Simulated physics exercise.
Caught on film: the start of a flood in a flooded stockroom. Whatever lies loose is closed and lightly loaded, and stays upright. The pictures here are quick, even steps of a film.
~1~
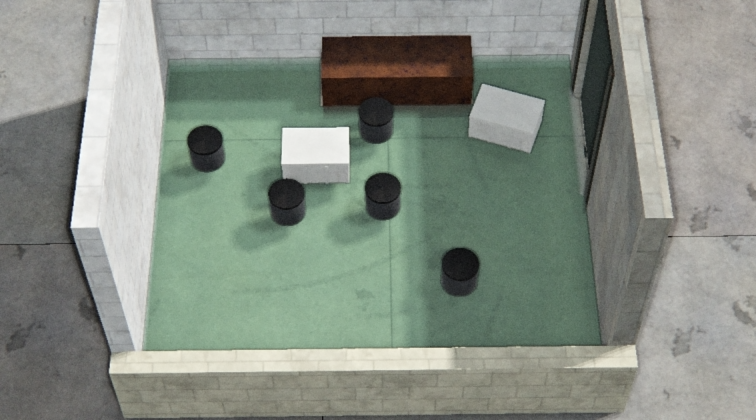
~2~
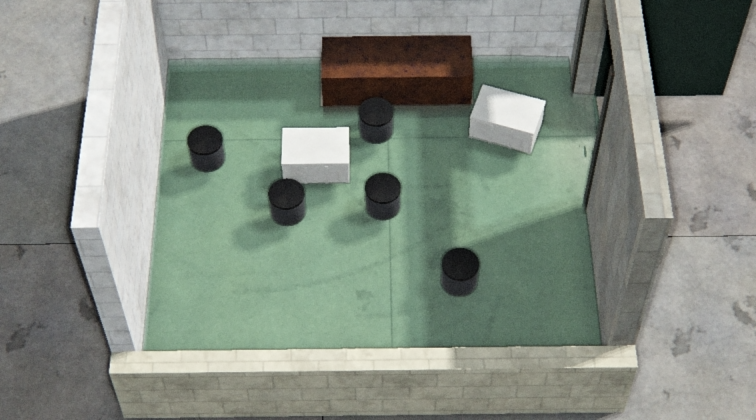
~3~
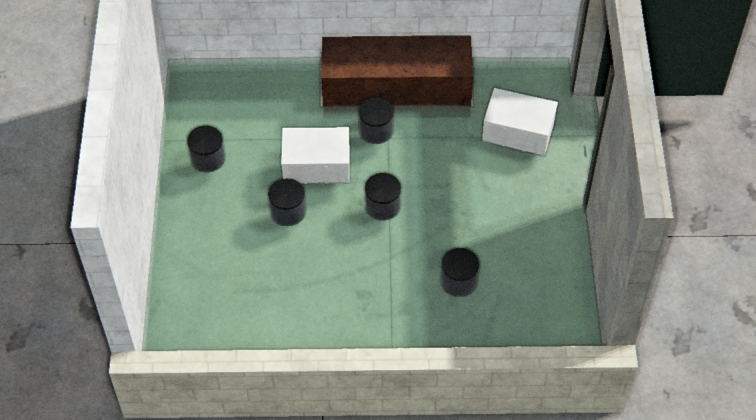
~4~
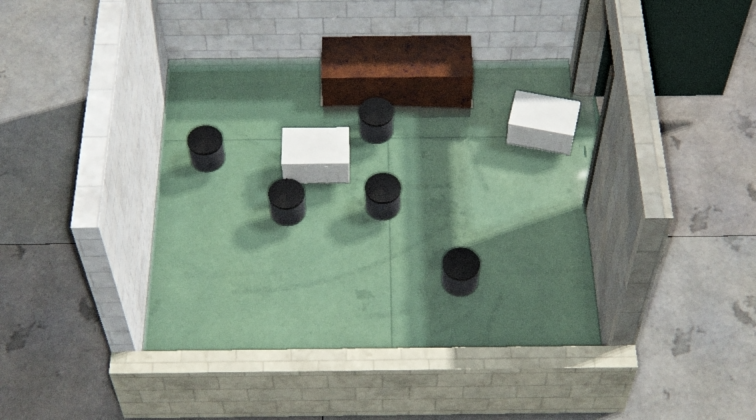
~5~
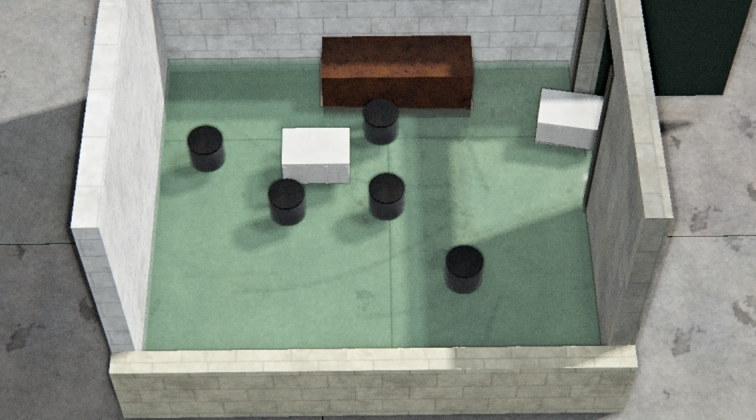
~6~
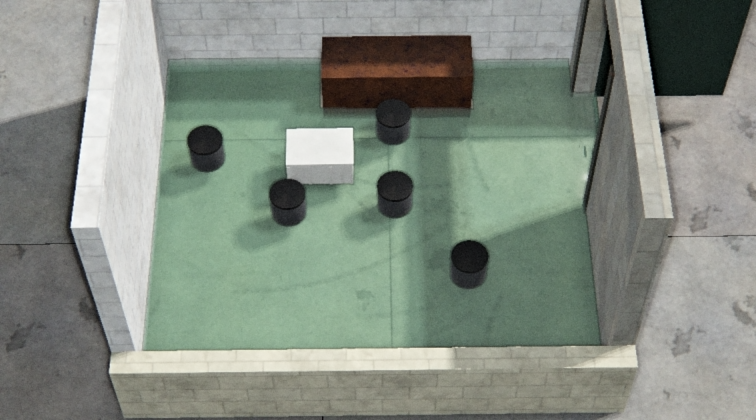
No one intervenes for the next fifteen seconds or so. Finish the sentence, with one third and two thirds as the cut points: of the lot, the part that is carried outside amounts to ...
... two thirds or more.
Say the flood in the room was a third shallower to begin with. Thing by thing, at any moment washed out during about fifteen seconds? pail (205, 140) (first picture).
This one does not get out.
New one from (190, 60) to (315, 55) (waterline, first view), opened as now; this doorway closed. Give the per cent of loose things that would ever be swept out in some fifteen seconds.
That comes to around 70 per cent.
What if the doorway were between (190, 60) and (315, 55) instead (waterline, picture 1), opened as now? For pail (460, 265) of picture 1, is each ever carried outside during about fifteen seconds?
My call: Left behind.
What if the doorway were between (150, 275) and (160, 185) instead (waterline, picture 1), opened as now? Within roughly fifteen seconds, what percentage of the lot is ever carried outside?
About 70 %.
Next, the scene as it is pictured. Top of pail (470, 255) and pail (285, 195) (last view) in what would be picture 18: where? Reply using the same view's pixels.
Roughly (590, 146) and (379, 184).
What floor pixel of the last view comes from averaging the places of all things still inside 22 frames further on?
Close to (366, 183).
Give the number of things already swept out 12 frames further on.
The answer here is 3.
A moment on, 1 of 7 are out; 6 afloat.
Next, 3 of 7 are out; 4 afloat.
Later, 5 of 7 are out; 2 afloat.
In the end, 6 of 7 are out; 1 afloat.
